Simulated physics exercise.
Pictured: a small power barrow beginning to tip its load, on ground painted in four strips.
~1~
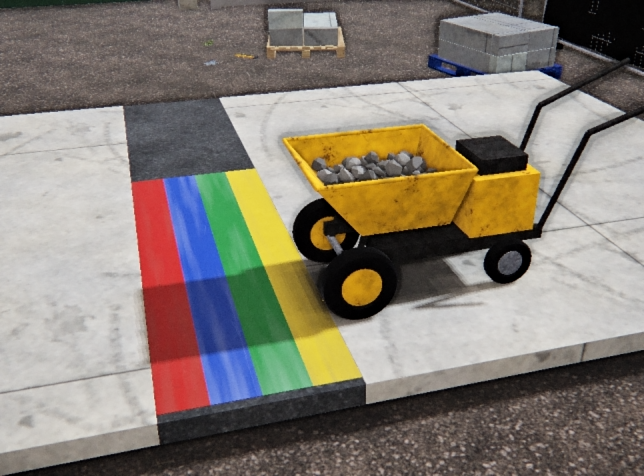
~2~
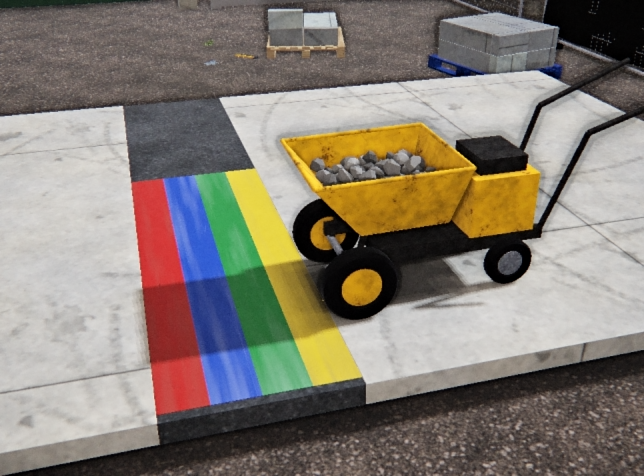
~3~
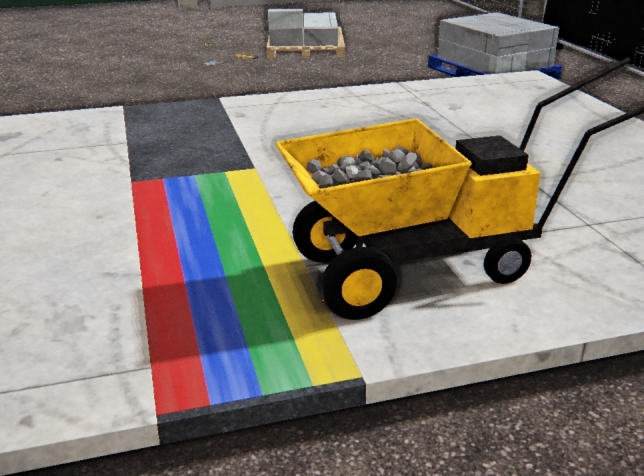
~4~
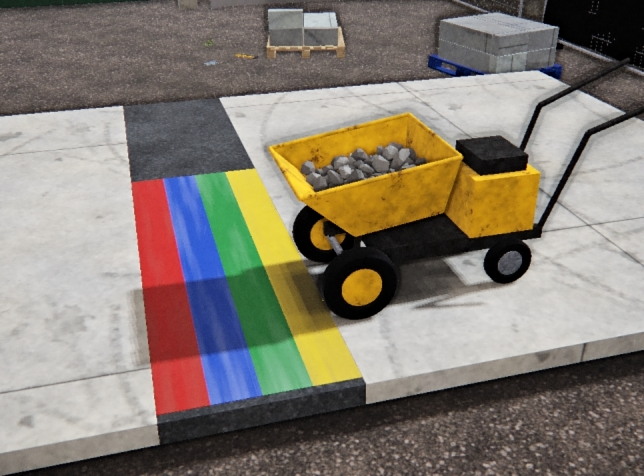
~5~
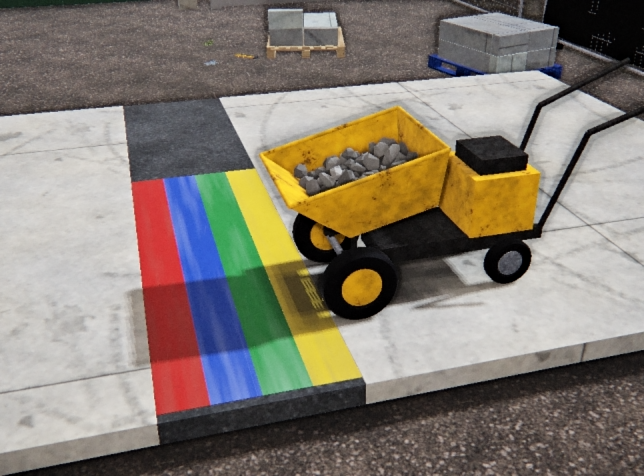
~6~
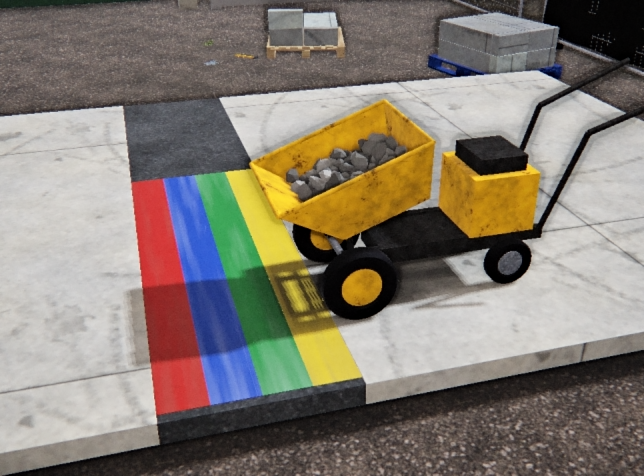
A yellow power barrow's skip, loaded with grey broken stones, tilted forward to the left, barely at first and then clearly, while its wheels stayed put beside the red, blue, green and yellow painted strips.
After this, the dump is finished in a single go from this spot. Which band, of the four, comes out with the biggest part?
The blue band comes out ahead.
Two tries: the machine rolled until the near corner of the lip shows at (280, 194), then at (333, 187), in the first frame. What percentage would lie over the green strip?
Try 1: 0 %. Try 2: 10 %.
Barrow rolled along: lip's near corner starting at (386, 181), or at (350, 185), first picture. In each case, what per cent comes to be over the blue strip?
Close to 20 in a hundred, and close to 40 in a hundred.
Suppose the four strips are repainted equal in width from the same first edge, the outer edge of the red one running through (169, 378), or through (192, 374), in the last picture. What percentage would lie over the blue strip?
Shares: 30 %; then 10 %.
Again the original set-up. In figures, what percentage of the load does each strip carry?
In per cent, approximately: Yellow 0, green 0, blue 40, red 30.
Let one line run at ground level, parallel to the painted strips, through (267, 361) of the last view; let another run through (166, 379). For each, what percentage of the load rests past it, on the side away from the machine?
Roughly 80 per cent, and 10 per cent.
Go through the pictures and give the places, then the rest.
In the first picture, lip of the skip at (317, 189), level; top of the load at (378, 172), broken stones; yellow strip at (322, 347); green strip at (276, 356); blue strip at (228, 364); red strip at (178, 373).
In the second picture, lip of the skip at (315, 190), tipped barely; top of the load at (377, 171).
In the third picture, lip of the skip at (309, 194), tipped barely; top of the load at (386, 171).
In the fourth picture, lip of the skip at (300, 199), tipped a little; top of the load at (380, 169).
In the fifth picture, lip of the skip at (290, 207), tipped a little; top of the load at (395, 166).
In the sixth picture, lip of the skip at (278, 217), tipped clearly; top of the load at (393, 167); yellow strip at (322, 347); green strip at (276, 356); blue strip at (228, 364); red strip at (178, 373).
Soon after the last picture, skip tipped steeply; all in the skip.
A little later, skip tipped right over; about two thirds in the skip; about a quarter over the blue strip; a small part over the red strip; a stray few off the paint.
Later still, skip tipped right over; about a quarter in the skip; a stray few over the green strip; about a third over the blue strip; about a quarter over the red strip; a small part off the paint.
At rest, skip tipped right over; about a quarter in the skip; none over the yellow strip; a stray few over the green strip; about a third over the blue strip; about a quarter over the red strip; a small part off the paint.
